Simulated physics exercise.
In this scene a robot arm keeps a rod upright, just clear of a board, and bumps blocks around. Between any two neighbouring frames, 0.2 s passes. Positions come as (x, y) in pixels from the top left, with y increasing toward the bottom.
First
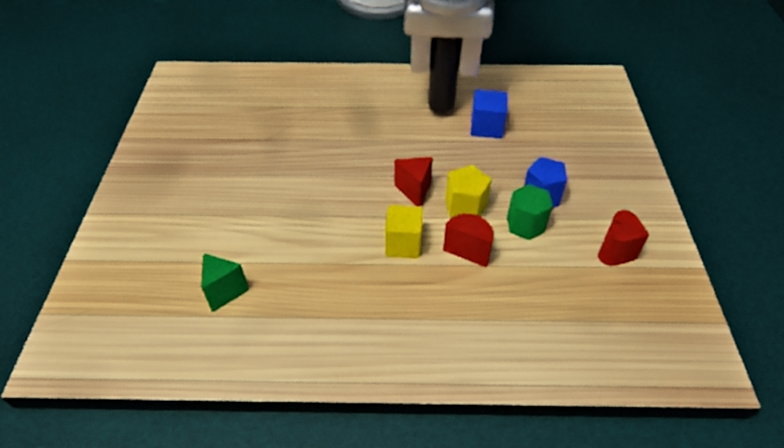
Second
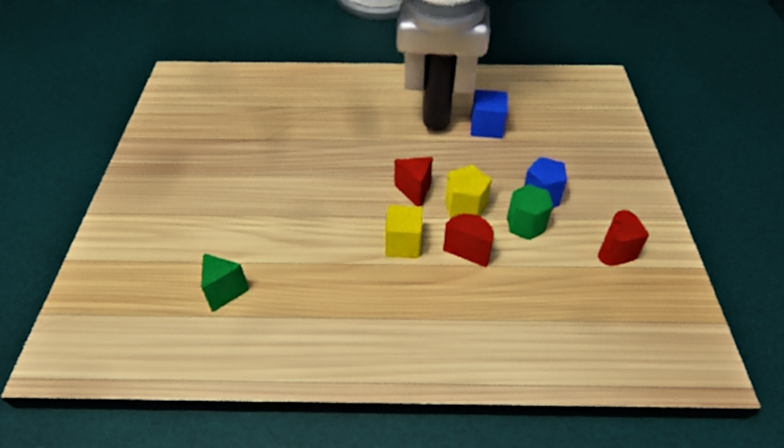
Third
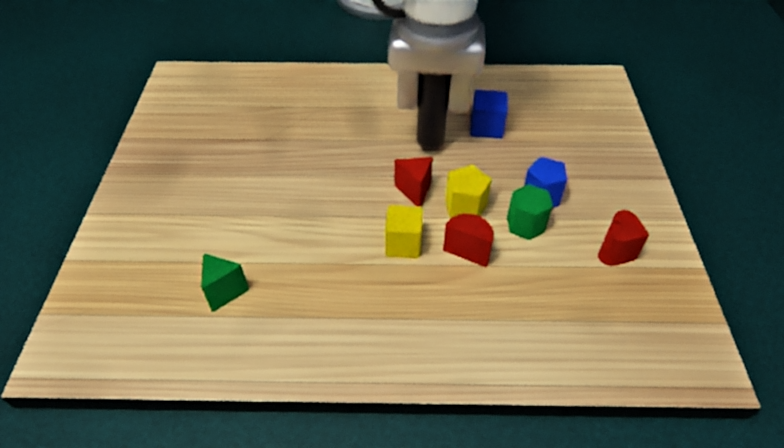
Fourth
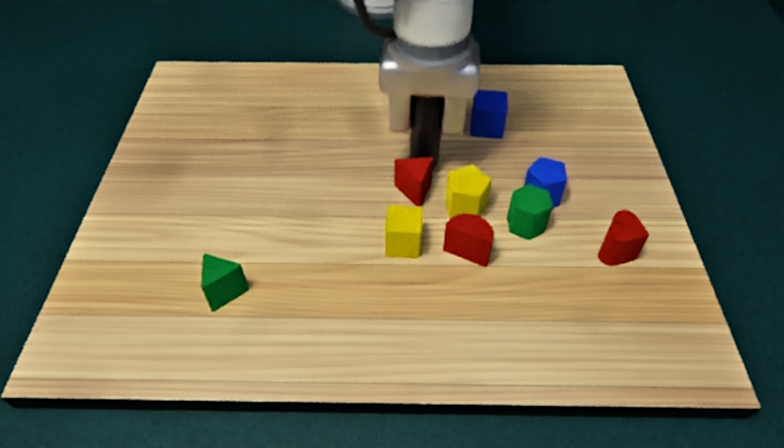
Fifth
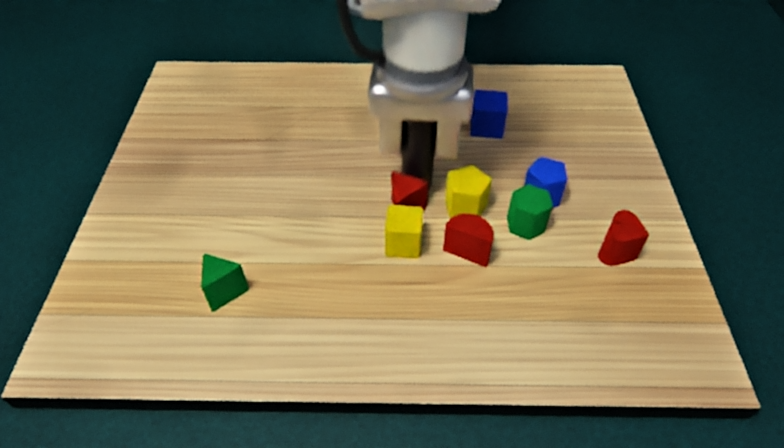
A robotic arm with a dark rod reaches in from the top edge of a pale wooden board on a dark green surface, seen from above at a steady angle. Red, yellow, blue and green blocks cluster right of centre, with a red one farther right and a green triangular one at lower left. The rod slides down and slightly left past the blue cube, then nudges the red triangular block slightly toward the yellow square one.
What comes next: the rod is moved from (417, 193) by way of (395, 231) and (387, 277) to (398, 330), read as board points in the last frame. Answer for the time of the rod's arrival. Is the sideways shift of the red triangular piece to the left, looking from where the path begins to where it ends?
No, it doesn't check out.
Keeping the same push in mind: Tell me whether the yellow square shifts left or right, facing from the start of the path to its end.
Toward the left.
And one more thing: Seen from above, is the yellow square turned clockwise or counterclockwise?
Verdict: Counterclockwise.
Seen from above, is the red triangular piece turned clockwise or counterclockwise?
It twists clockwise.
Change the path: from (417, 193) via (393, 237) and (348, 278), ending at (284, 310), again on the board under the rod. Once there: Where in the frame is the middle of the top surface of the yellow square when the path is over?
When the path ends, it will be at (402, 249).
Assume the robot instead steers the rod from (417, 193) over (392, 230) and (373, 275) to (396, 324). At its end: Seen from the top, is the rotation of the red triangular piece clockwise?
That would be a yes.
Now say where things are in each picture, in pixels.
In the first picture, rod tip (441, 104); block tops, yellow square (404, 218); red triangular piece (416, 166); yellow pentagon (469, 180).
In the second picture, rod (436, 121); blocks unchanged.
In the third picture, rod (430, 140); blocks unchanged.
In the fourth picture, rod (424, 161); blocks unchanged.
In the fifth picture, rod (417, 185); yellow square (404, 218); red triangular piece (406, 184); yellow pentagon (469, 180).
On the path given first. One third of the way, rod (395, 223); yellow square (403, 234), turned 45° anticlockwise; red triangular piece (371, 221).
Two thirds of the way, rod (387, 270); yellow square (414, 276), turned 65° anticlockwise; red triangular piece (355, 242), turned 65° clockwise.
At the end, rod (398, 323); yellow square (438, 306), turned 100° anticlockwise; red triangular piece (355, 242), turned 65° clockwise; yellow pentagon in place.
